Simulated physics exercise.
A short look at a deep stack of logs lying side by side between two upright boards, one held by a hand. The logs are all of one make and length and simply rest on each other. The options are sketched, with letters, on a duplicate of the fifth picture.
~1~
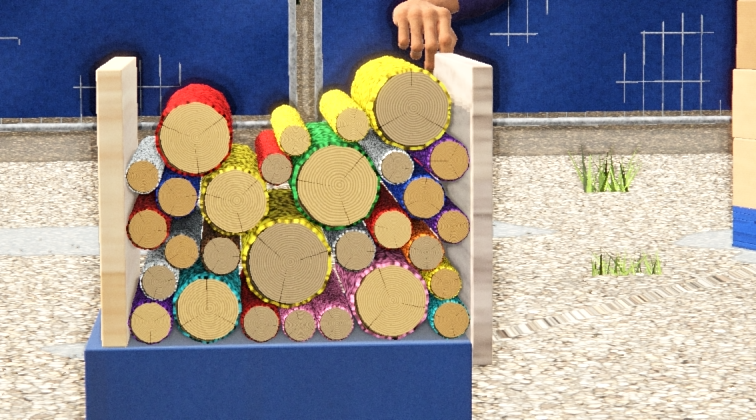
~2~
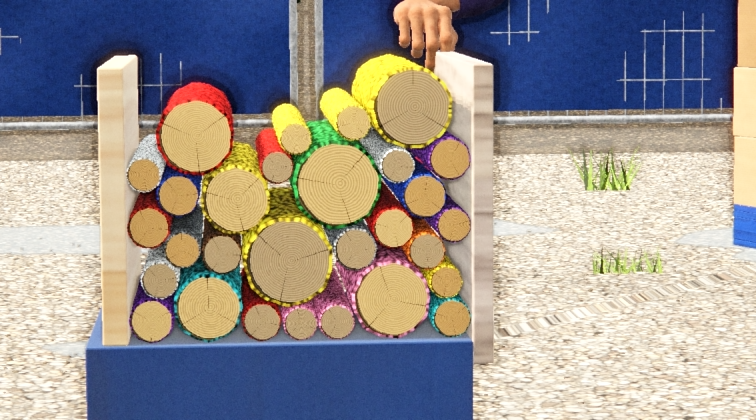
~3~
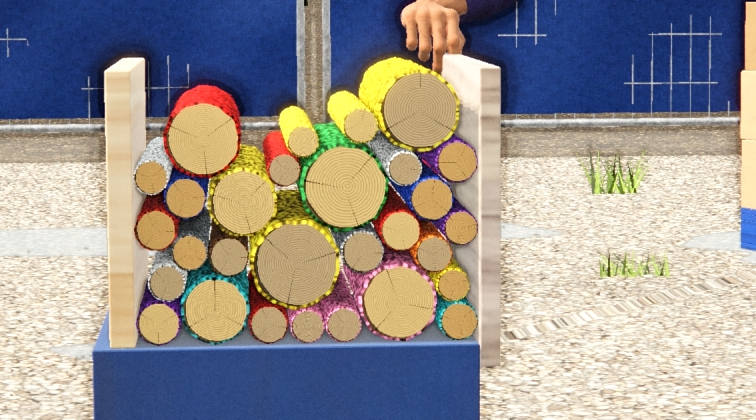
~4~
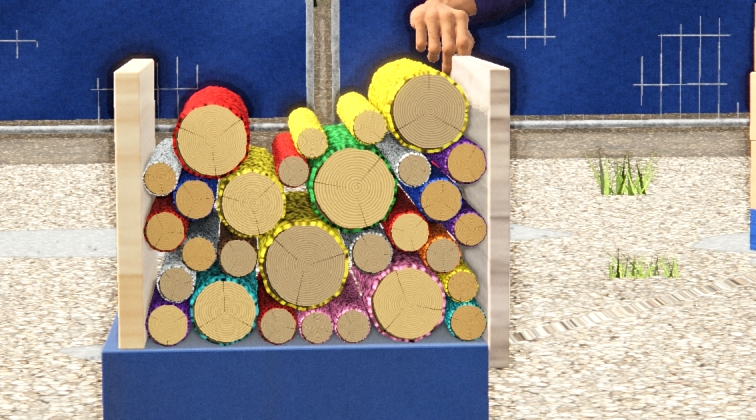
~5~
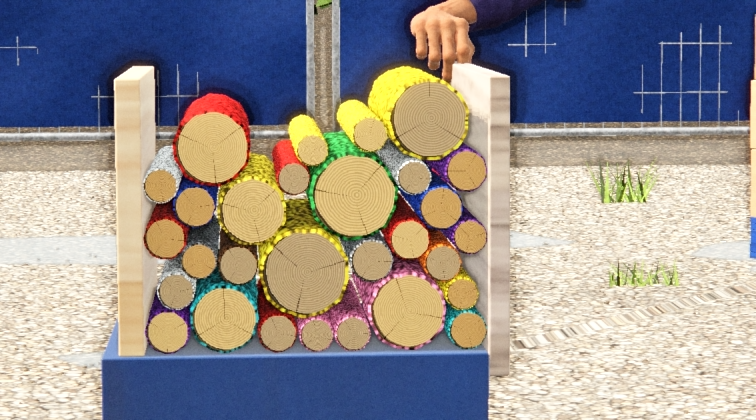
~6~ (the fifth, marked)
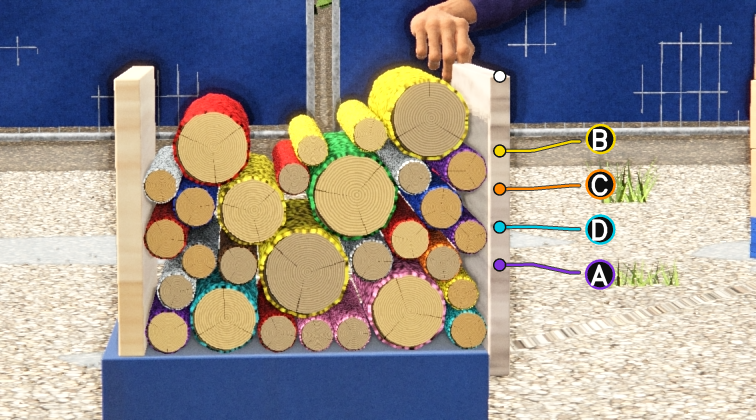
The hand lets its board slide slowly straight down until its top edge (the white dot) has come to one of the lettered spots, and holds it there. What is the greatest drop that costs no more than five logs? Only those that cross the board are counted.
The lowest mark that will do is A.
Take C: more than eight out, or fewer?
At C, fewer than eight.
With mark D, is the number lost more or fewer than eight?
Fewer than eight.
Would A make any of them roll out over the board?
Yes, at A.
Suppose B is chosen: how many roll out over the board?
With B, none.
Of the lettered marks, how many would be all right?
Four of the four.
On the marked copy, A at (499, 265); B at (499, 151); C at (499, 189); D at (499, 227); the white dot at (499, 76).
Taking A. A third of the way, top of the board (488, 159).
Two thirds of the way, top of the board (488, 253).
When it is over, top of the board (488, 264), two out over the board.
As for the rest, B none out over the board; C none out over the board; D one out over the board.
